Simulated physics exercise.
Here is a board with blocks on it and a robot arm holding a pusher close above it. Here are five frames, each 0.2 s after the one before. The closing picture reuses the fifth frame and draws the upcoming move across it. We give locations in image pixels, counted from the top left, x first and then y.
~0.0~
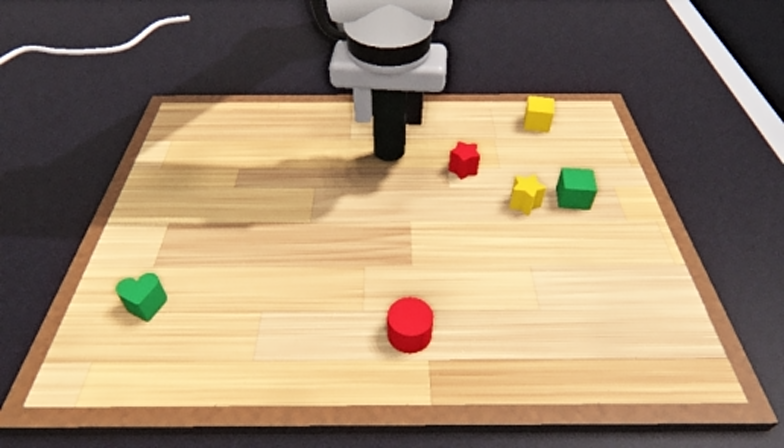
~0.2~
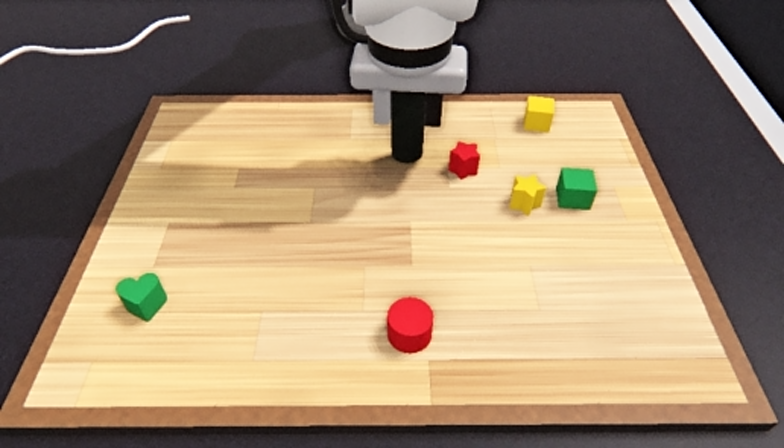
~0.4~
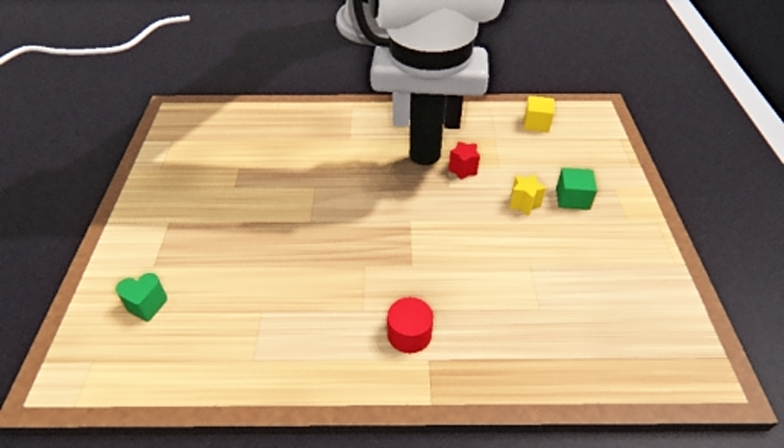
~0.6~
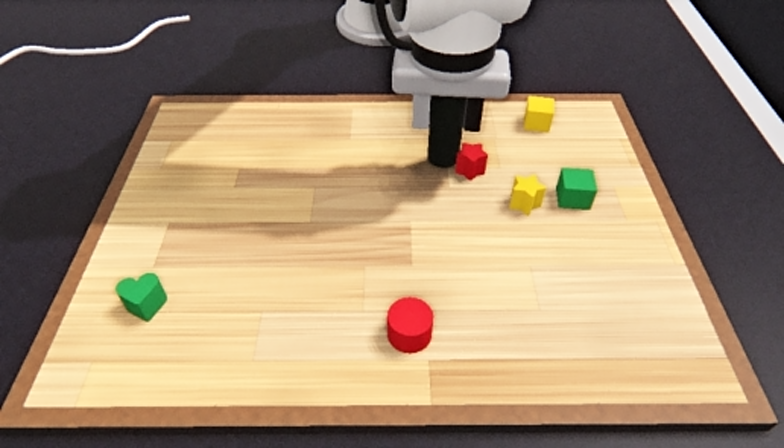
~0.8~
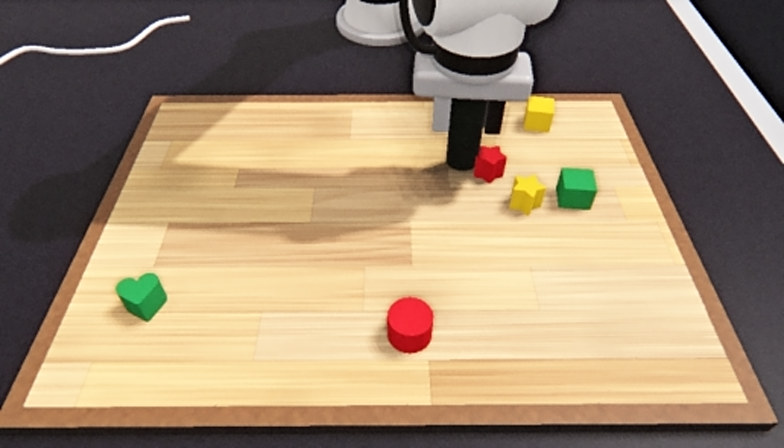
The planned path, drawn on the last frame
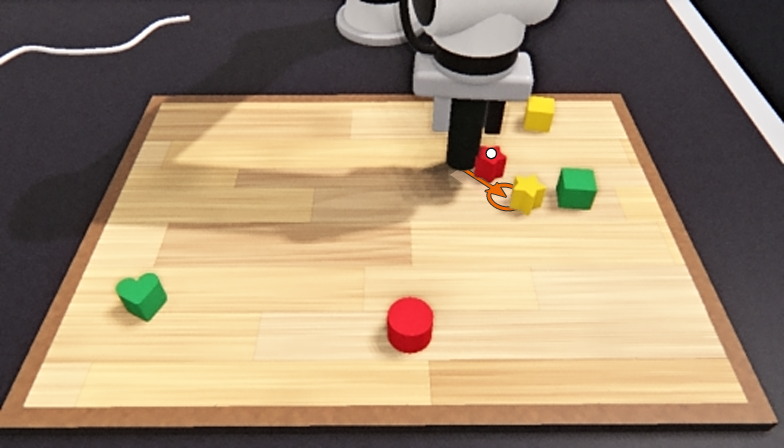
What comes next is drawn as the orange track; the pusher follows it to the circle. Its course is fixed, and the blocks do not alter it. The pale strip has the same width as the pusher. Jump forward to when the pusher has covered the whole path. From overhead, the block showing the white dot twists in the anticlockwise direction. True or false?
Verdict: True.
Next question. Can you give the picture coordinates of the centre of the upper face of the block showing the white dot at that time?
My best guess is (533, 167).
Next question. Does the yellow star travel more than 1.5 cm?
Short answer: No.
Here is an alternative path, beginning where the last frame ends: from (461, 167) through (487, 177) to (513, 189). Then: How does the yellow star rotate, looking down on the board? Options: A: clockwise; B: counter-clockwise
A (clockwise)
Path on the board, straight from (461, 167) to (506, 197); the dot is on the red star.
On the path given first. Halfway along, pusher at (484, 175); red star at (516, 162), turned 15° anticlockwise.
At the end, pusher at (507, 190); red star at (533, 167), turned 50° anticlockwise; yellow star at (537, 189), turned 20° clockwise; green square piece in place.
